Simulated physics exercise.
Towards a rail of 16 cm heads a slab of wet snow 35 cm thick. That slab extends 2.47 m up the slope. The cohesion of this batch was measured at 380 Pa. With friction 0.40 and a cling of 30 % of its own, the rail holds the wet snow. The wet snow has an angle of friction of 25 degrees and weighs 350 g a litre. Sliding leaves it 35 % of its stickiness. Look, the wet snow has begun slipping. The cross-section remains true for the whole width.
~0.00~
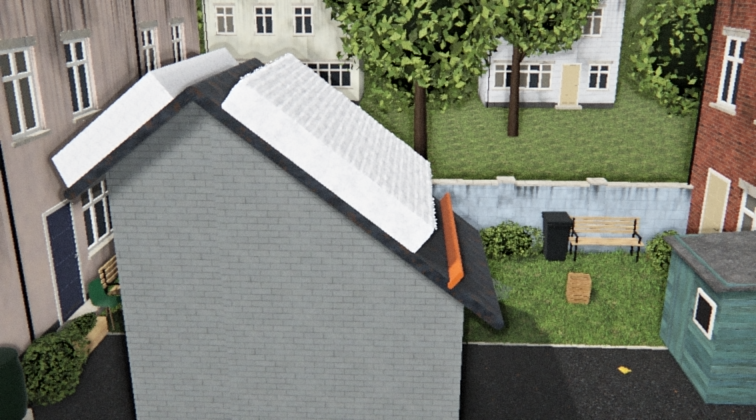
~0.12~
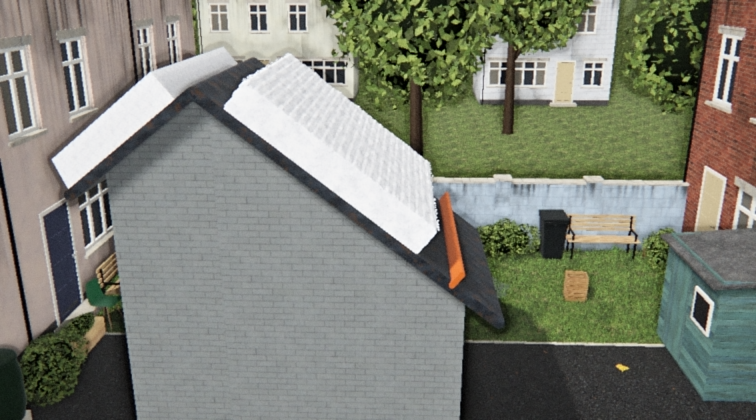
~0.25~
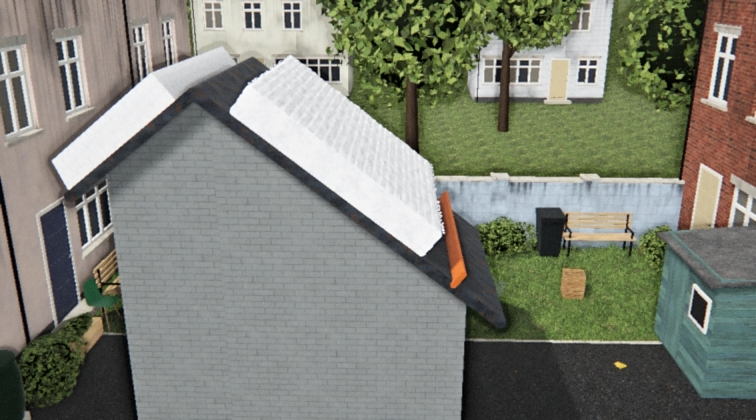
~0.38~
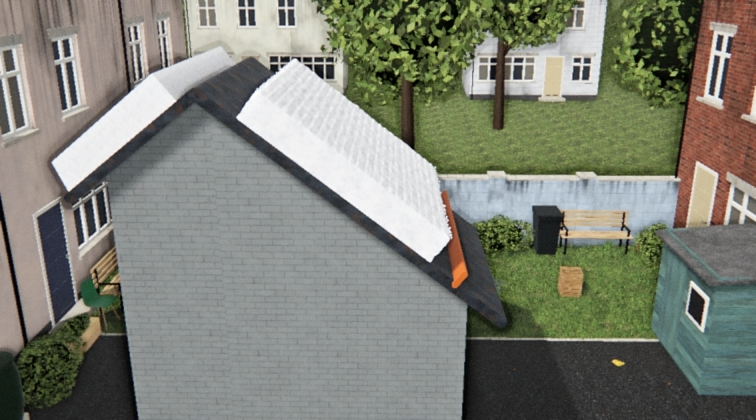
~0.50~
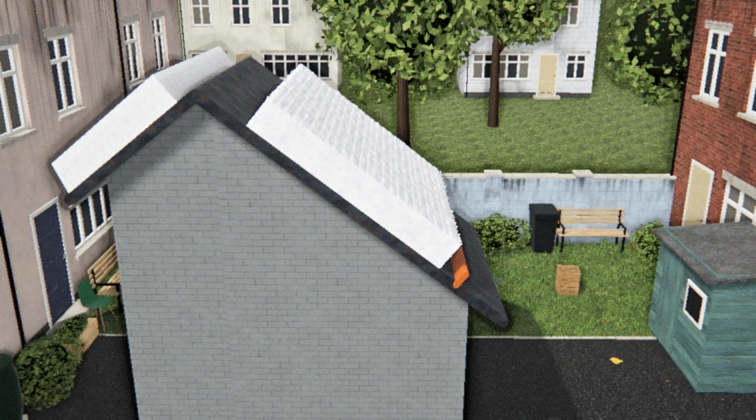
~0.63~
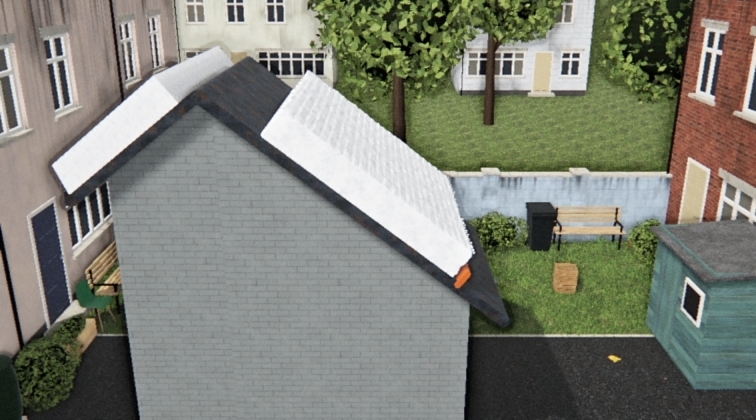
A thick white slab of snow slides down the dark roof over an orange rail.
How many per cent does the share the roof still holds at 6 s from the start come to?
It comes to roughly 38 per cent.
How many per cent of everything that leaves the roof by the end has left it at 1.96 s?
It comes to about 60 percent.
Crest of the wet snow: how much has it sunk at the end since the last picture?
Roughly 1.0 m.
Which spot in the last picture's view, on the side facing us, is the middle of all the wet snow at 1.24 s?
Estimated pixel: (437, 244).
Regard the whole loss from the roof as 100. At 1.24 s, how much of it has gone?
Around 10 out of 100.
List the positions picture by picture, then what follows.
In the first frame, leading edge of the wet snow at (433, 232).
In the second frame, leading edge of the wet snow at (436, 233), its middle shifted 1.7 cm.
In the third frame, leading edge of the wet snow at (441, 236), its middle shifted 6.7 cm.
In the fourth frame, leading edge of the wet snow at (449, 241), its middle shifted 15 cm.
In the fifth frame, leading edge of the wet snow at (458, 248), its middle shifted 27 cm.
In the sixth frame, leading edge of the wet snow at (471, 256), its middle shifted 42 cm, 3 % of it past the rail, in one piece.
After 1.24 s, 93 % of the snow is on the roof.
After 1.96 s, 60 % of the snow is on the roof.
After 2.68 s, 44 % of the snow is on the roof.
After 3.40 s, 39 % of the snow is on the roof.
After 6.00 s, at the end, 38 % of the snow is on the roof.
